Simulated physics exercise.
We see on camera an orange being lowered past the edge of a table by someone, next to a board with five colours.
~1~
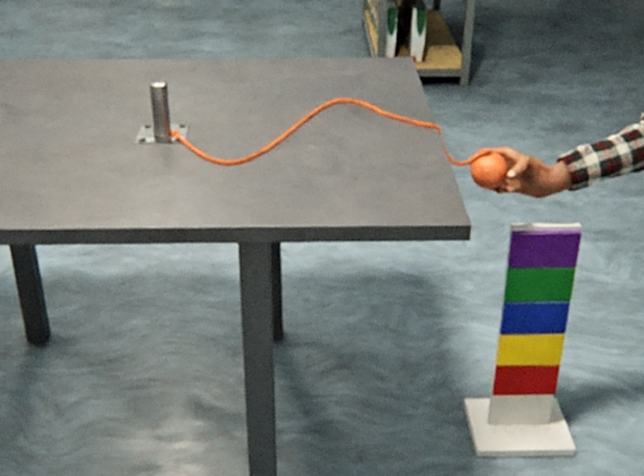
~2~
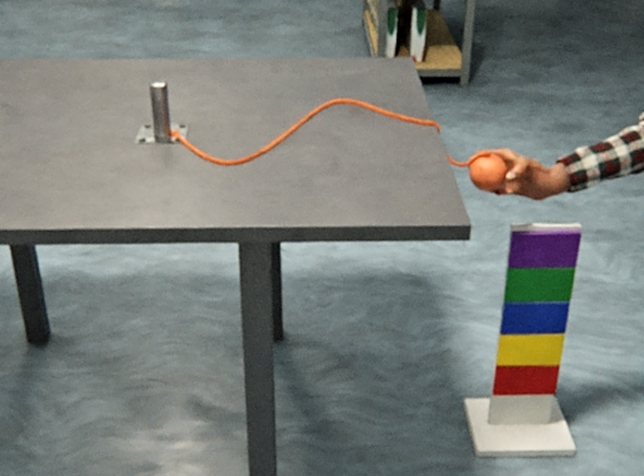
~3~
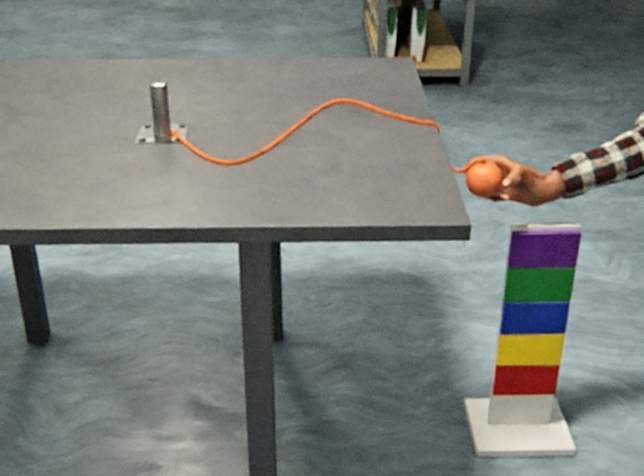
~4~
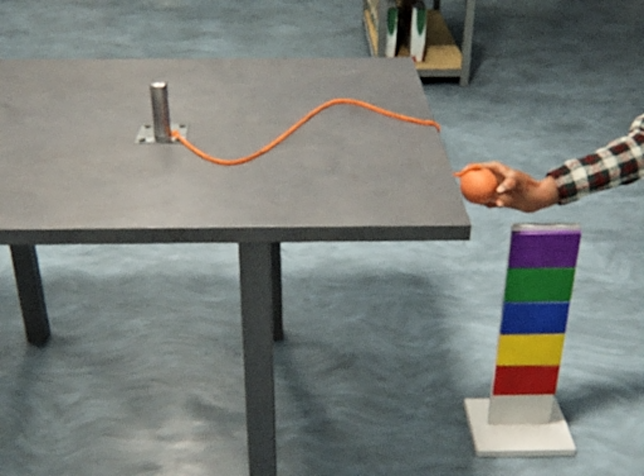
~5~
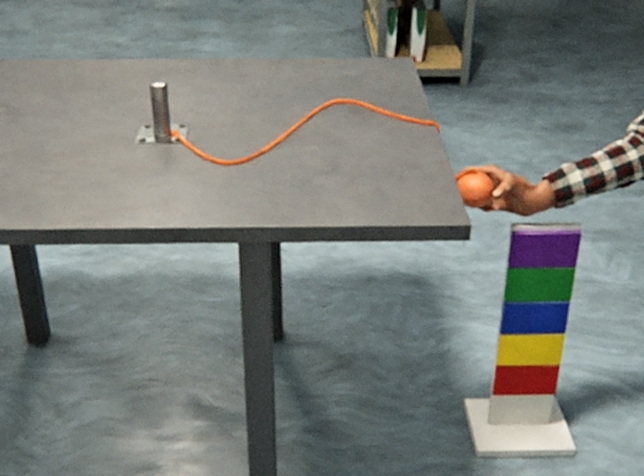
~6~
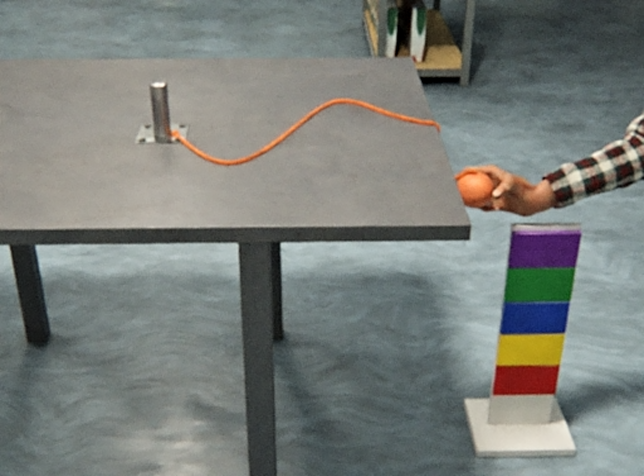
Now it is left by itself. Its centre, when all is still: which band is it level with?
It is level with the yellow band.
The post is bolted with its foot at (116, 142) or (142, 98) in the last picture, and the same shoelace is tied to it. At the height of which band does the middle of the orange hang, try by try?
Answer, in order: Blue, blue.
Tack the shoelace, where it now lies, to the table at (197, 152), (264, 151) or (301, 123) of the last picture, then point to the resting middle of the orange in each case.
Going through the three tries, you get (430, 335), (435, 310) and (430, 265).
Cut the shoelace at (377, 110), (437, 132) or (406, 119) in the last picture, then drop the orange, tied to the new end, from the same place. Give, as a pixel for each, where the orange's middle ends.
Respectively (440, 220), (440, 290) and (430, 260).
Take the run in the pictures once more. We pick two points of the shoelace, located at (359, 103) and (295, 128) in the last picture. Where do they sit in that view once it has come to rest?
First one: (436, 183); second one: (380, 133).
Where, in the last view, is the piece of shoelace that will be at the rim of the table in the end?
Around (321, 109).
Early on, orange near (418, 317); level with blue.
Midway, orange near (425, 346); level with yellow.
Finally, orange near (423, 346); level with yellow. The shoelace holds its middle at yellow.
